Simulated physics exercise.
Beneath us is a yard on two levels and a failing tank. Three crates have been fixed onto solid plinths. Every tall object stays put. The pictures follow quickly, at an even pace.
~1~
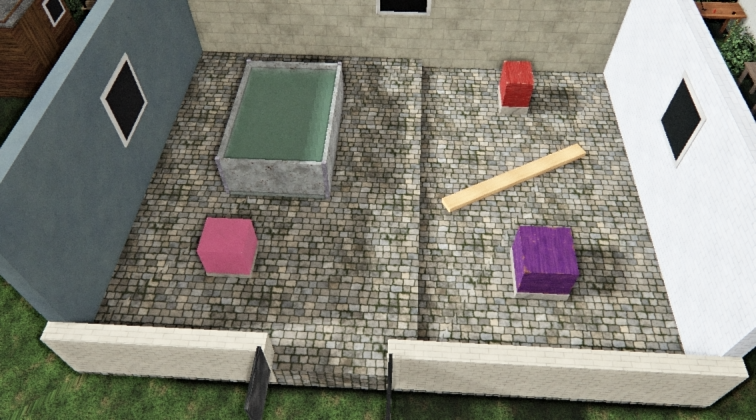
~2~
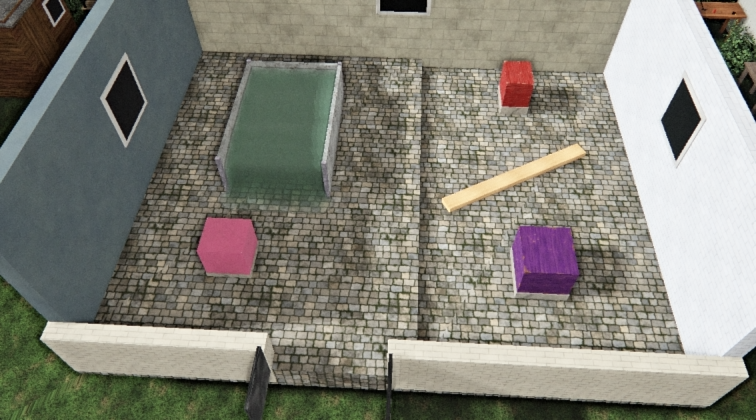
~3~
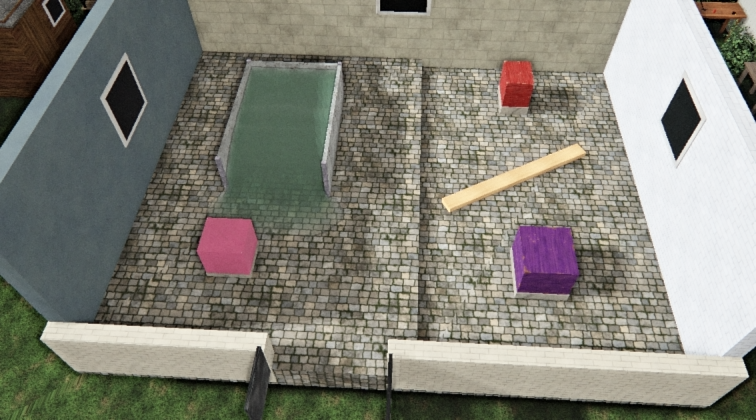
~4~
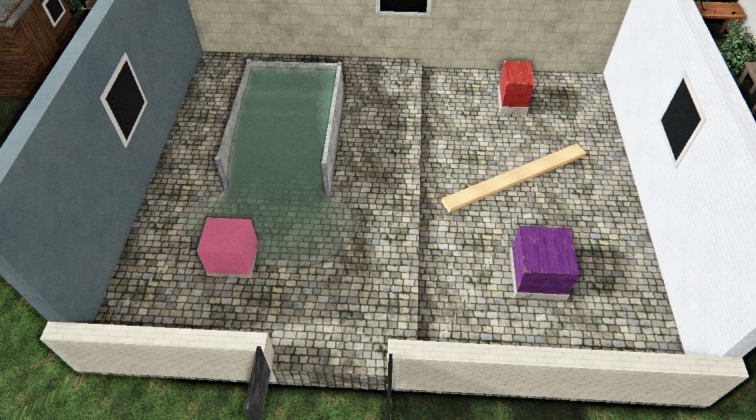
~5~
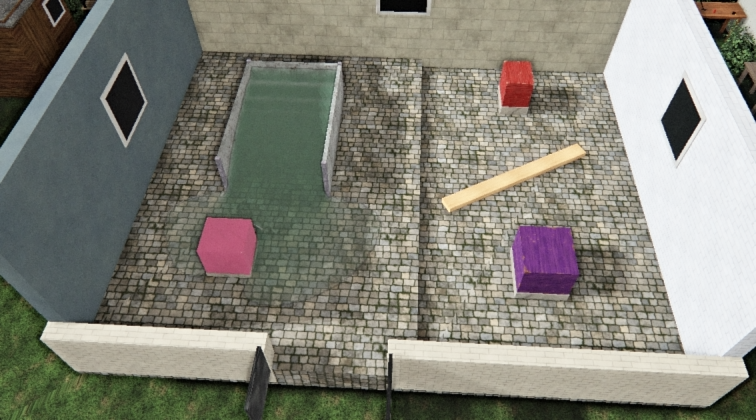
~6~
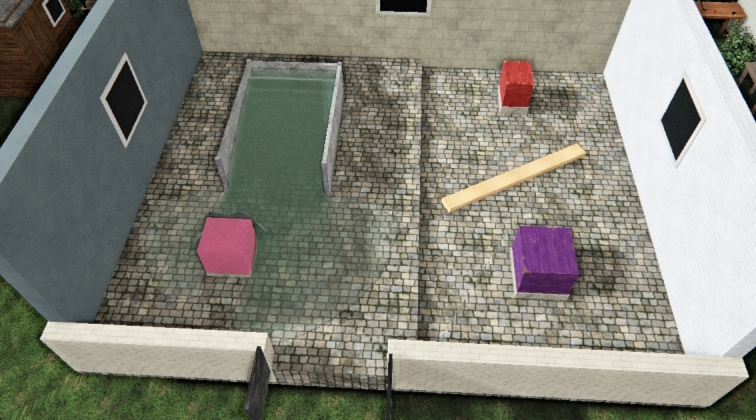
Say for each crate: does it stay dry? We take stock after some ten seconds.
One by one: The purple crate is never reached. The red crate is never reached. The pink crate is reached.
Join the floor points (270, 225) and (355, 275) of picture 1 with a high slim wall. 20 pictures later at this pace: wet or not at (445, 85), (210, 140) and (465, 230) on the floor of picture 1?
Taking the three spots in order: Spared, soaked, soaked.
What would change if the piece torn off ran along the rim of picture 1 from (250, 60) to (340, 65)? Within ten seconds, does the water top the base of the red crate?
Red: Flooded.
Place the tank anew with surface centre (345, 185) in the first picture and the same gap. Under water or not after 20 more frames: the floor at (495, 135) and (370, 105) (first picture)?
Untouched, then untouched.
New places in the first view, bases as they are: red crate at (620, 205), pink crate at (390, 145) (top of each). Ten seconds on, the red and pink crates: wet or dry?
In short: The red crate escapes it; the pink crate escapes it.
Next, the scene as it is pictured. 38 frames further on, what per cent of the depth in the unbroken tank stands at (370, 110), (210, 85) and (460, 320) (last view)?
I'd put them at close to 0 per cent, then 4 per cent, then 6 per cent.
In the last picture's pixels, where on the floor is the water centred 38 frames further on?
It is near (346, 227).
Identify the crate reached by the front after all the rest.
My answer is the red crate.
A moment on, water covers 20 % of the floor; the purple crate not reached, the red crate not reached, the pink crate water round its plinth.
Next, water covers 30 % of the floor; the purple crate not reached, the red crate not reached, the pink crate water round its plinth.
Then, water covers 45 % of the floor; the purple crate water round its plinth, the red crate not reached, the pink crate water round its plinth.
Later, water covers 60 % of the floor; the purple crate water round its plinth, the red crate not reached, the pink crate water round its plinth.
In the end, water covers 80 % of the floor; the purple crate stayed above the water, the red crate stayed above the water, the pink crate was topped.
